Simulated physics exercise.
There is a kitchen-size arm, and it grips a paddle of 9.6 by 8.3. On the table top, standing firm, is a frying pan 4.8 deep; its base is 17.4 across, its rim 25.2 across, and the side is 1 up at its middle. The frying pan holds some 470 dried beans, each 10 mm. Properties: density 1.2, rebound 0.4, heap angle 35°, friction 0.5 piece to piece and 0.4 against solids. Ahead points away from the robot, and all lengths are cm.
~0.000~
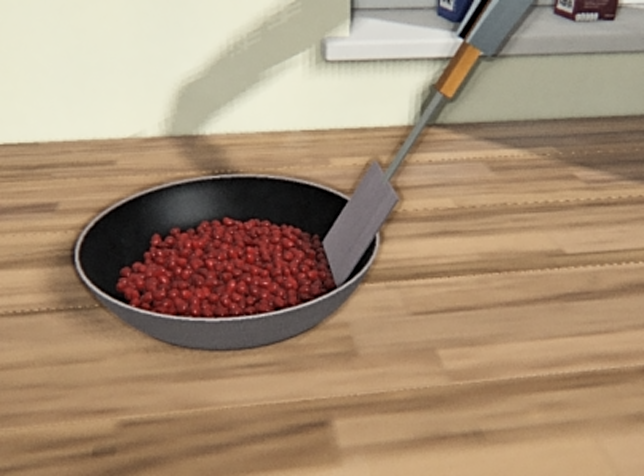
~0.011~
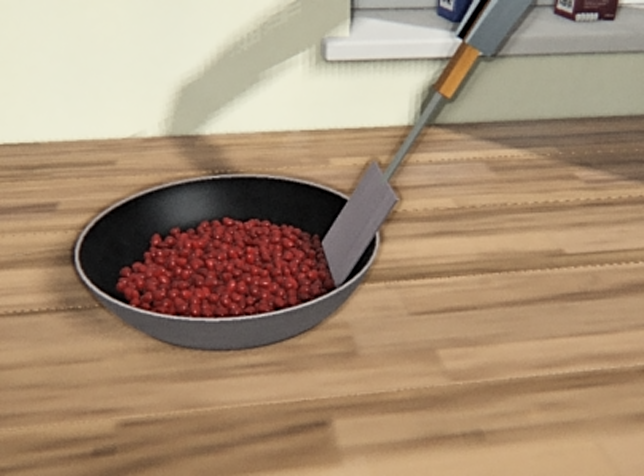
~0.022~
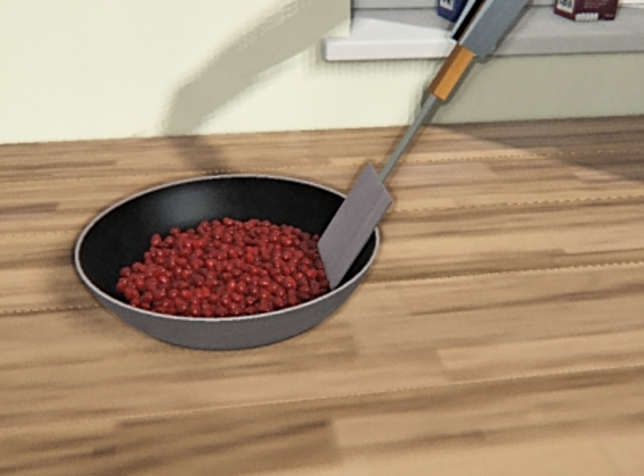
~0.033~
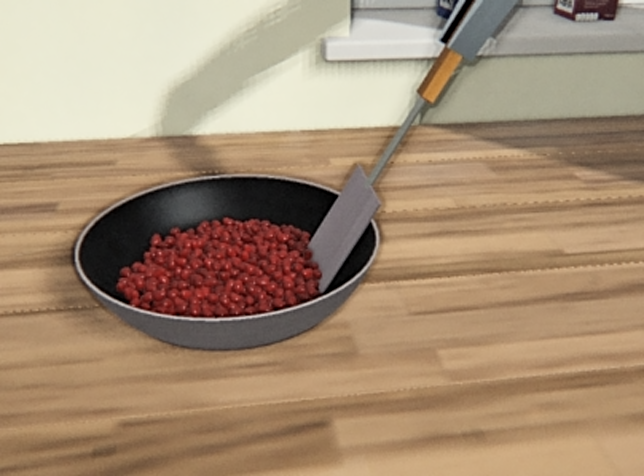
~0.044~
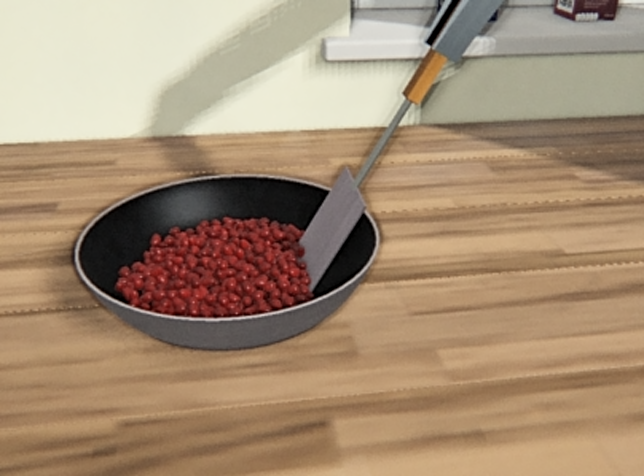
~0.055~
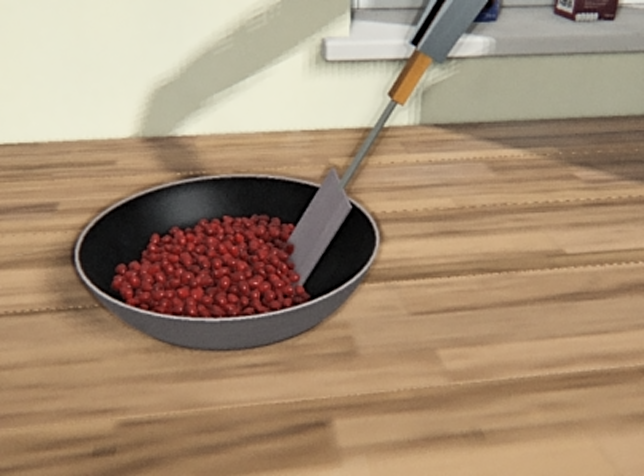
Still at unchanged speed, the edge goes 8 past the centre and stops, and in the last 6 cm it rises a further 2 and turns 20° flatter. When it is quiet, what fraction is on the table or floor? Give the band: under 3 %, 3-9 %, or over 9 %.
Band: Over 9 %.
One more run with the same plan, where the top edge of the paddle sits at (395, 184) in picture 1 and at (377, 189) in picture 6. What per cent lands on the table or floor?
Some 0 per cent.
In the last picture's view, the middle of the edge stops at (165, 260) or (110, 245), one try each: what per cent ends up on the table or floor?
Around 0 per cent for the first try and 35 per cent for the second.
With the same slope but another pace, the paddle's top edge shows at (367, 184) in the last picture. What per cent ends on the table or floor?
Expect about 5 per cent there.
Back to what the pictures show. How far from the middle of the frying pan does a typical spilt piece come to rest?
The answer is around 20 cm.
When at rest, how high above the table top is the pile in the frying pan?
About 5.5 centimetres.
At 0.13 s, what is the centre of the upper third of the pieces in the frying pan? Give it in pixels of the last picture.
Roughly pixel (165, 261).
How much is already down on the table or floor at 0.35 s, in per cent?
10 %.
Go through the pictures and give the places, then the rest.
Paddle top edge at (386, 178), sloping 60°; upper third of the load around (231, 266), from x 120 to 330, top at y 225; 473 in the frying pan, in the first picture.
Paddle top edge at (385, 179), sloping 60°; upper third of the load around (231, 266), from x 120 to 330, top at y 225, in the second picture.
Paddle top edge at (380, 180), sloping 60°; upper third of the load around (235, 266), from x 120 to 325, top at y 225, in the third picture.
Paddle top edge at (369, 183), sloping 60°; upper third of the load around (237, 264), from x 120 to 320, top at y 225, in the fourth picture.
Paddle top edge at (356, 185), sloping 60°; upper third of the load around (234, 262), from x 120 to 320, top at y 220, in the fifth picture.
Paddle top edge at (342, 186), sloping 60°; upper third of the load around (229, 260), from x 120 to 320, top at y 220; 473 in the frying pan, in the sixth picture.
By 0.09 s, sloping 60°, highest piece 5 above the table; 473 in the frying pan.
By 0.13 s, sloping 54°, highest piece 5 above the table; 473 in the frying pan.
By 0.35 s, sloping 40°, highest piece 9 above the table; 410 in the frying pan, 46 on the table or floor, 17 on the blade or in flight.
By 1.40 s, sloping 40°, highest piece 6 above the table; 409 in the frying pan, 64 on the table or floor.
Final count, 409 in the frying pan, 64 on the table or floor. That is 14 % on the table or floor.
